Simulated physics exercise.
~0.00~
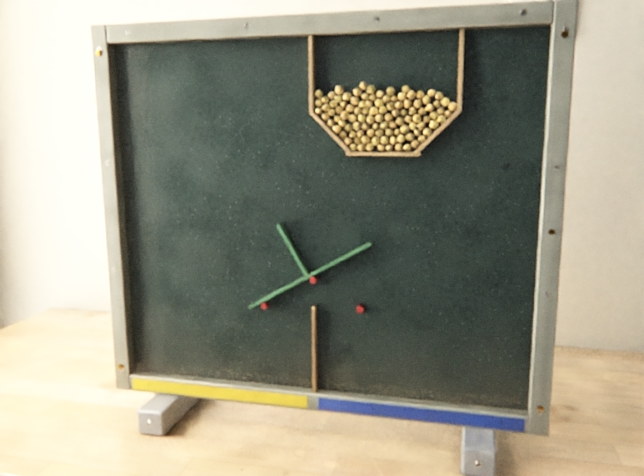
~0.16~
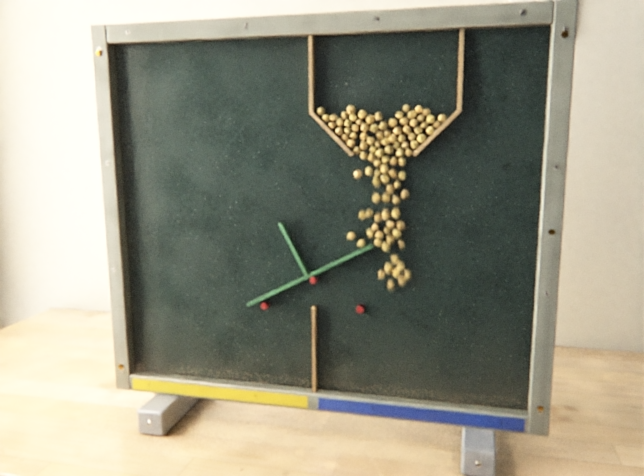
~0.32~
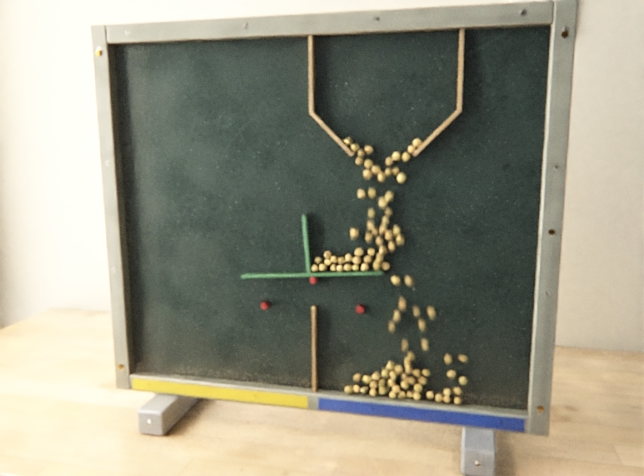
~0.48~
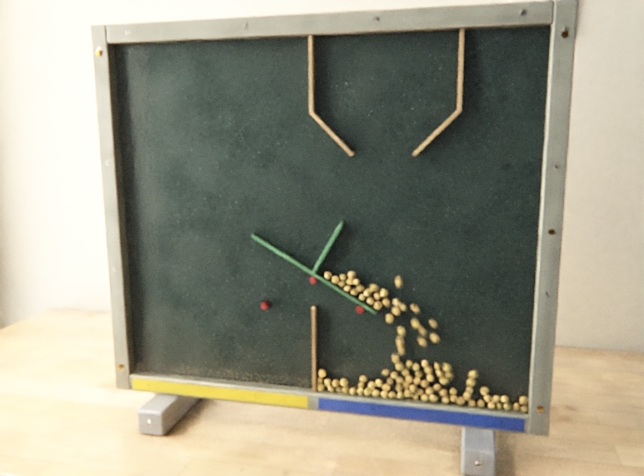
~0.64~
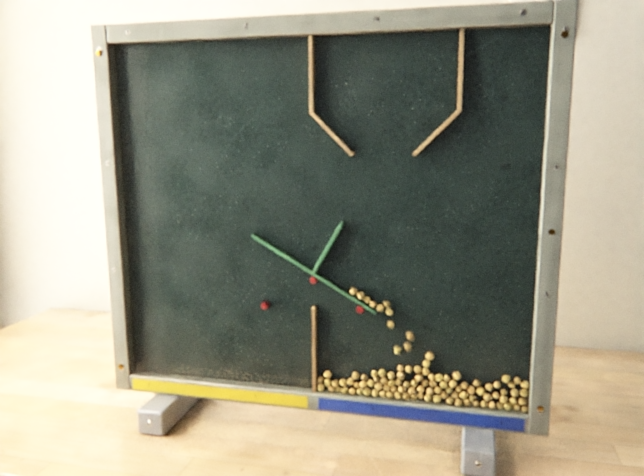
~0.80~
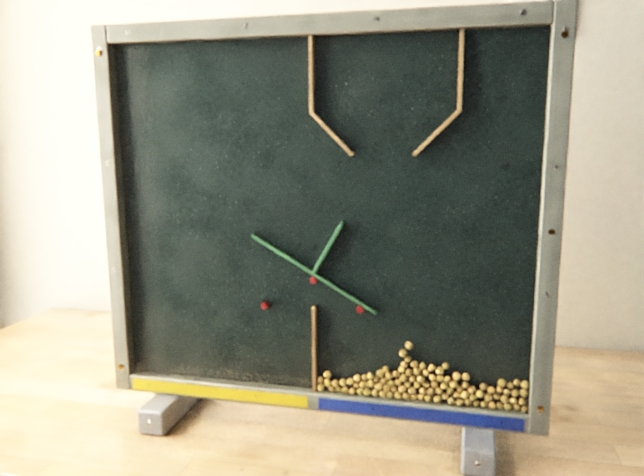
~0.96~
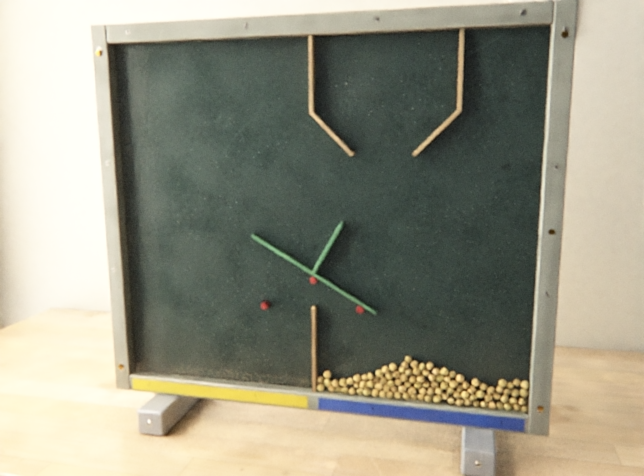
The clip shows soya beans pouring from a hopper onto the right side of a pivoting green tray and past its end, tipping it right end down, until the remaining beans slide off and all lie heaped in the blue bin, leaving the yellow bin and tray empty.
